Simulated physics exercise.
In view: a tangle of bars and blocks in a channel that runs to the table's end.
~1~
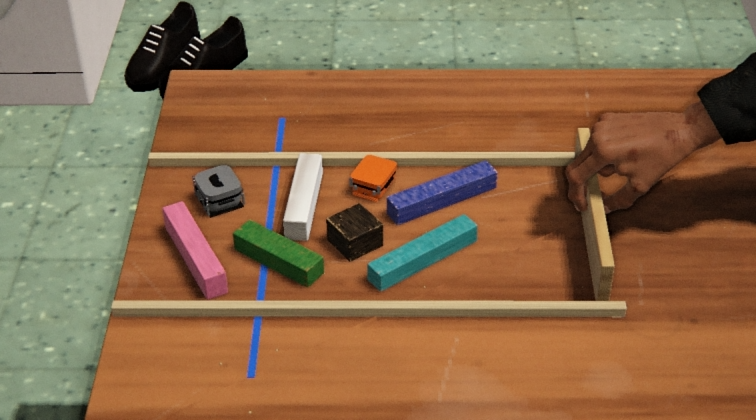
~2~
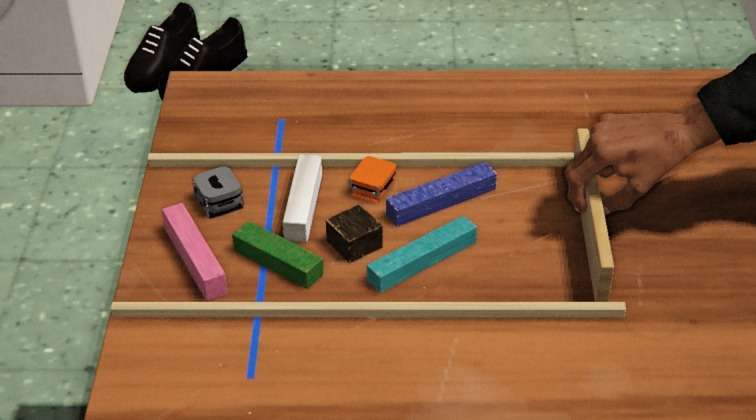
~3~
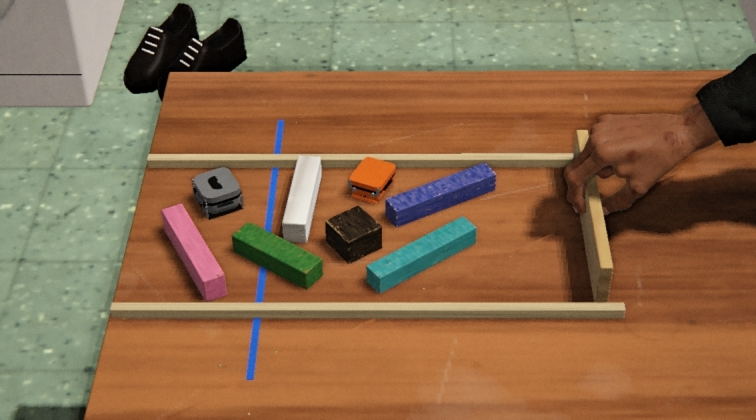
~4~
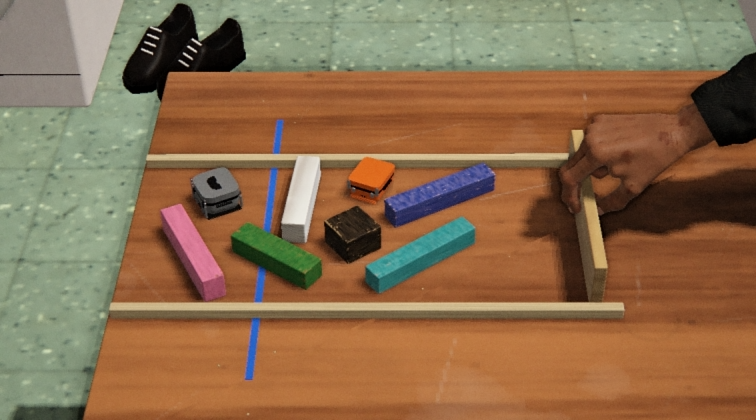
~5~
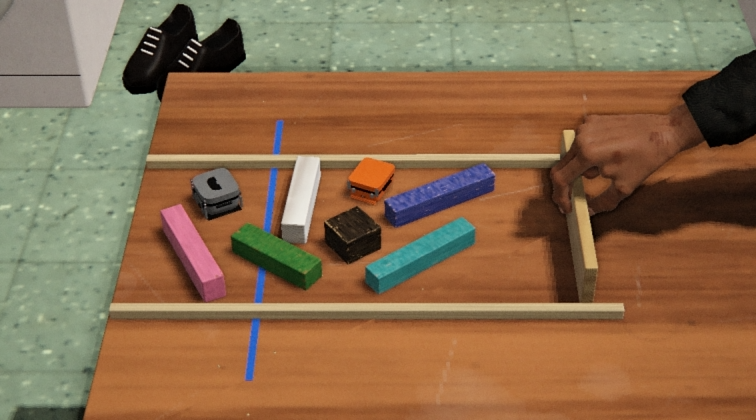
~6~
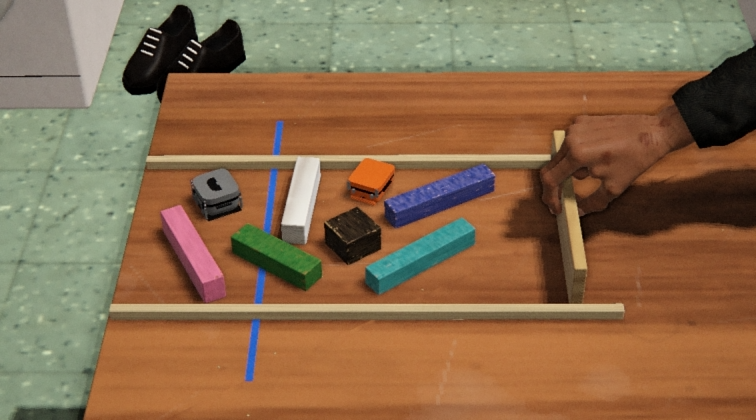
A hand reaching in from the right grips an upright wooden board on a brown tabletop, seen from above at an angle. Pink, green, white, blue and turquoise bars, a grey case, an orange one and a dark block lie between two pale rails, crossed by blue tape at left. The hand holds nearly still, then slides the board slightly left, touching nothing loose, the view almost steady.
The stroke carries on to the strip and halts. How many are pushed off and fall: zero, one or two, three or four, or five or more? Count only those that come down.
The number that fall off is zero.
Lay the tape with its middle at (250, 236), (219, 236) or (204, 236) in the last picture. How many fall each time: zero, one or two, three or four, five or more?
Taking them in turn, none at all; just one or two; just one or two.
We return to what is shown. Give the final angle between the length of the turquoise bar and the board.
Near 0 degrees.
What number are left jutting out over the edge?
It comes to 0.
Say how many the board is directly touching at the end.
That makes 2.
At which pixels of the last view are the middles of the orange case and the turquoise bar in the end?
The orange case at (229, 176), the turquoise bar at (251, 261).
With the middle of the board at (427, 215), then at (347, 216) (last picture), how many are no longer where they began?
First 4, then 6.
Soon after, none off yet; pink bar at rest near (192, 253); grey case at rest near (217, 195); green bar at rest near (276, 257).
After that, none off yet; pink bar at rest near (190, 254); grey case moving near (207, 194); green bar displaced a little near (228, 269).
In the end, the number that fall off is zero.
